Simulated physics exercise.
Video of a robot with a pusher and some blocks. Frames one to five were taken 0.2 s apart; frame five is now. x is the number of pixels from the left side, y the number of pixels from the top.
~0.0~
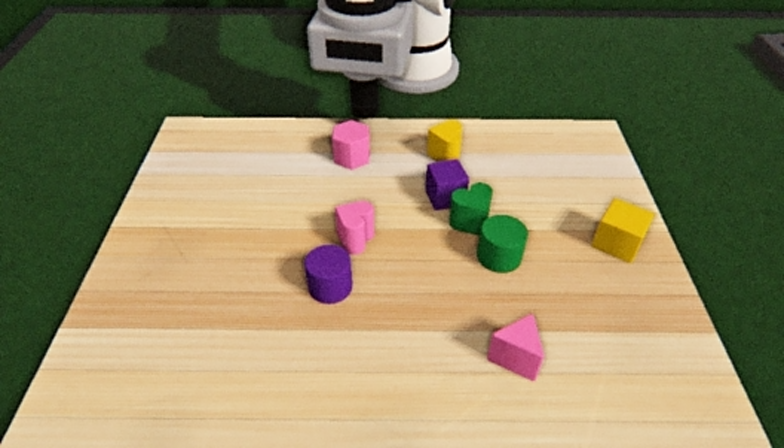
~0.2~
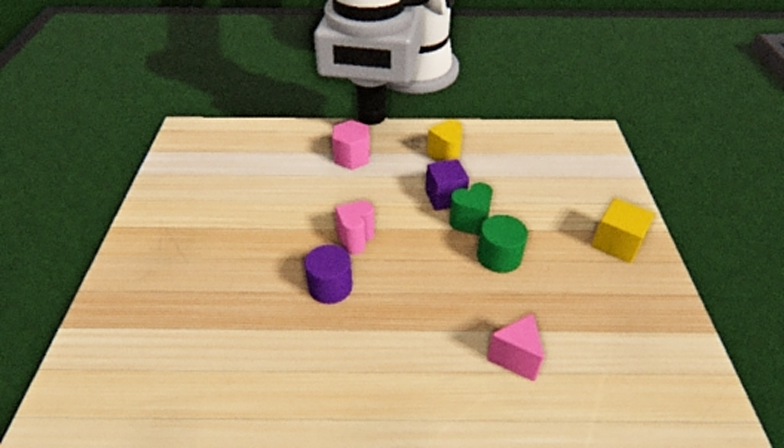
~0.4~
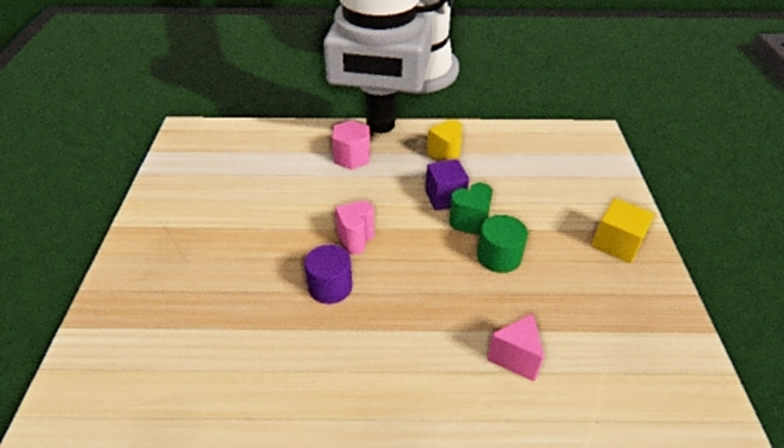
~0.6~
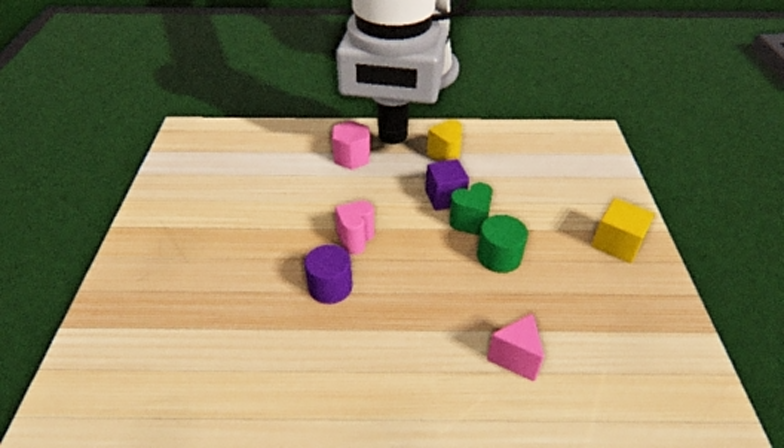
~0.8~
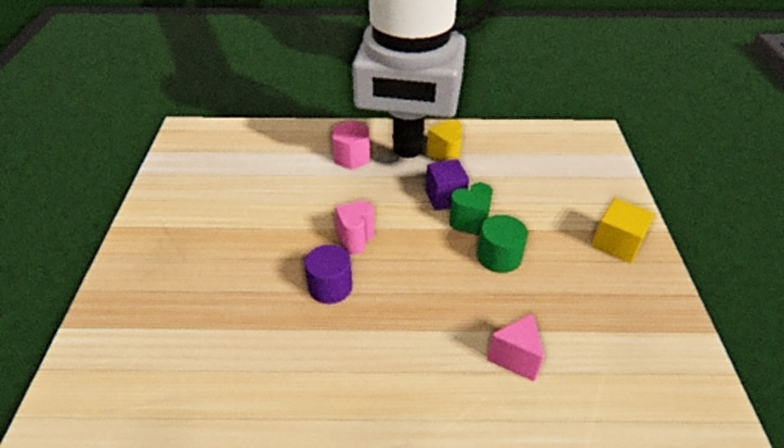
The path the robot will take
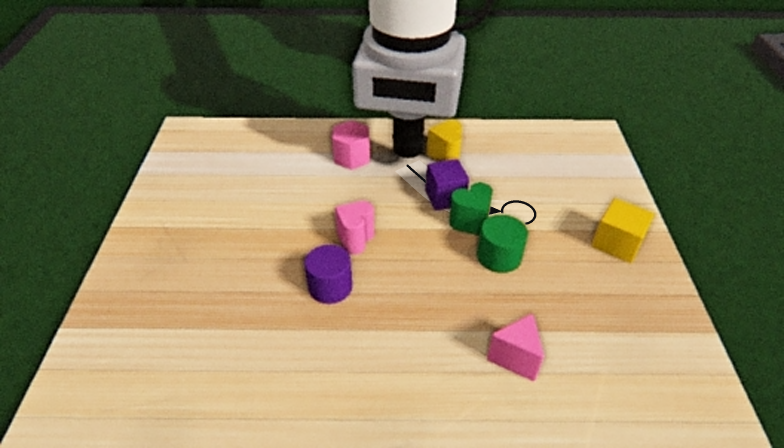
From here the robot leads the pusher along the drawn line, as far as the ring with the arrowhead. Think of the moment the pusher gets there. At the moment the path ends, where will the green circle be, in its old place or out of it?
It shifts.
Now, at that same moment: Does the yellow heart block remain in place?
Answer: Yes.
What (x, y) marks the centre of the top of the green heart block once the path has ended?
The centre of its top face lies at (556, 235).
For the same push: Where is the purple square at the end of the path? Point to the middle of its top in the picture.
(547, 210)
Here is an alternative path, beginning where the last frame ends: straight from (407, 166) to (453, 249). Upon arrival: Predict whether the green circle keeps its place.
Once the path is done, it is somewhere new.
Path on the board, from (407, 166) over (434, 189) and (472, 207) to (519, 213).
On the path given first. One third of the way, pusher at (436, 173); purple square at (461, 180), turned 15° anticlockwise; green heart block at (481, 200).
Two thirds of the way, pusher at (475, 192); purple square at (503, 199), turned 15° anticlockwise; green heart block at (527, 220); green circle at (526, 249).
At the end, pusher at (522, 197); purple square at (547, 210), turned 10° clockwise; yellow heart block in place; green heart block at (556, 235), turned 25° clockwise; green circle at (532, 257).
